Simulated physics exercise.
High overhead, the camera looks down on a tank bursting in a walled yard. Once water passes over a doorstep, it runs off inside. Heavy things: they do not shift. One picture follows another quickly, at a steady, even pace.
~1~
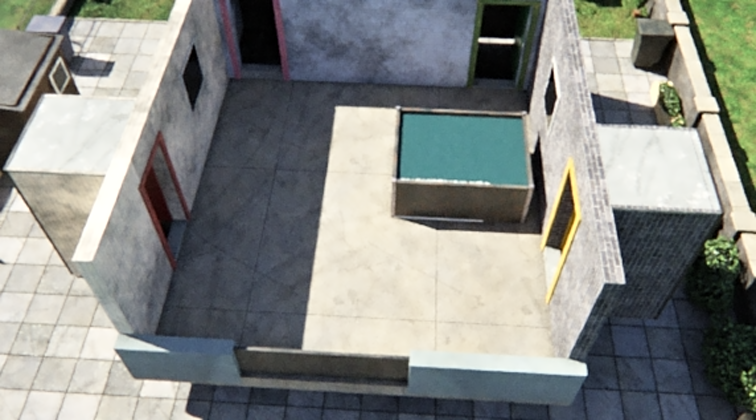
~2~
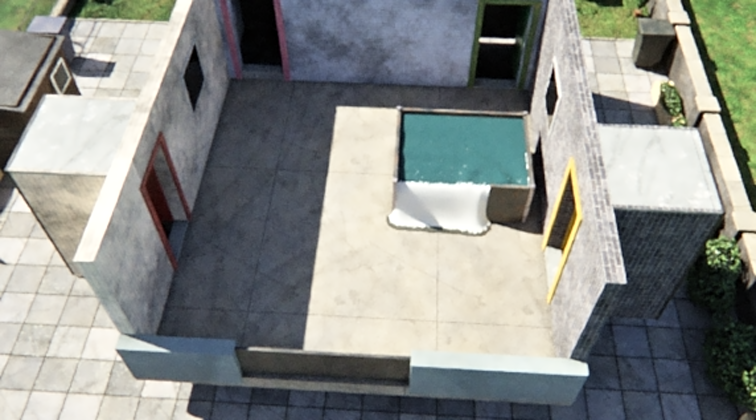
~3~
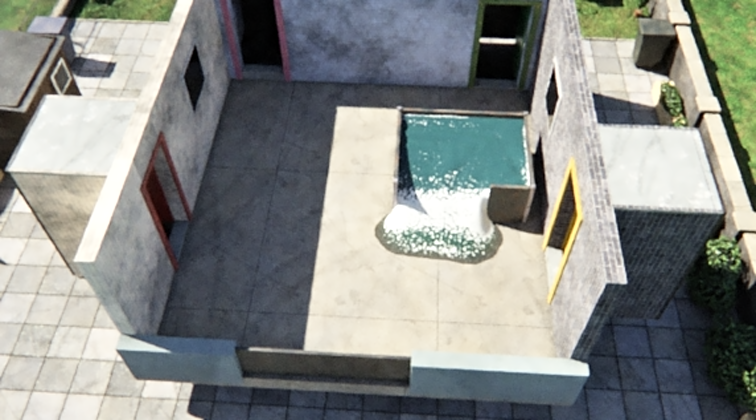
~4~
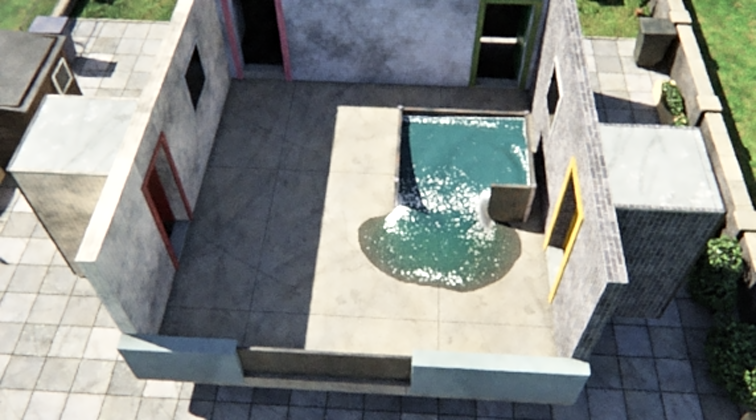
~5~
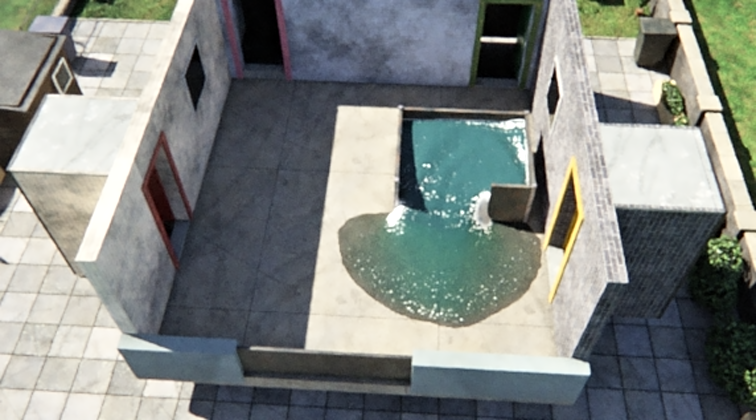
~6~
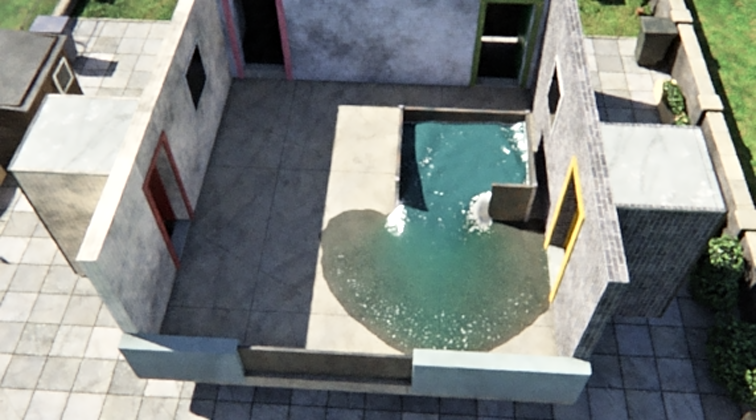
Water sits still in a raised tank inside a walled yard, then bursts through the tank's near side in a white, foaming sheet. It spreads across the pale floor in a widening rounded pool, reaching close to the yellow-framed doorway on the right and the low front wall.
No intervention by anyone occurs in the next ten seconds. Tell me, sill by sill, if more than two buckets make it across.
Red door: Yes, more than two; pink door: No, two or fewer; green door: Yes, more than two; yellow door: No, two or fewer.
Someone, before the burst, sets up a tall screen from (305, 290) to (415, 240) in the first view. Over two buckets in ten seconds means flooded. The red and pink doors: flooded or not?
Red exceeds the limit, then pink remains within the limit.
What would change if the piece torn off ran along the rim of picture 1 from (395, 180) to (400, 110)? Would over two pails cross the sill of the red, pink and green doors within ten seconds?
In sequence, red door is above the limit while pink door is above the limit and green door is above the limit.
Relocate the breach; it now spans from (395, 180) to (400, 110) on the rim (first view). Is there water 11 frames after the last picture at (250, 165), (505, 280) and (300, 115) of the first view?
The first point is soaked, the second spared, the third soaked.
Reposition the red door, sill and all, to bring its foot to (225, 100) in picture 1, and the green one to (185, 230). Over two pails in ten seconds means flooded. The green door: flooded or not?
Checking it, I find the green door overflows.
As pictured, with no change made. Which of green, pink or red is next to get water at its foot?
I'd go with the one in red.
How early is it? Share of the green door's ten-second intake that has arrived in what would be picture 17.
I'd put it at about 0 per cent.
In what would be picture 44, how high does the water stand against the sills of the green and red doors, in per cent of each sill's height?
In order: Roughly 210 and 210 in a hundred.
A moment on, water covers 35 % of the floor; the red door not reached, the pink door not reached, the green door not reached, the yellow door wet at the sill, nothing in.
Next, water covers 40 % of the floor; the red door not reached, the pink door not reached, the green door not reached, the yellow door wet at the sill, nothing in.
Then, water covers 50 % of the floor; the red door under two buckets in, the pink door not reached, the green door not reached, the yellow door wet at the sill, nothing in.
Later, water covers 85 % of the floor; the red door over two buckets in, the pink door wet at the sill, nothing in, the green door over two buckets in, the yellow door wet at the sill, nothing in.
In the end, water covers 100 % of the floor; the red door far over two buckets in, the pink door wet at the sill, nothing in, the green door over two buckets in, the yellow door wet at the sill, nothing in.
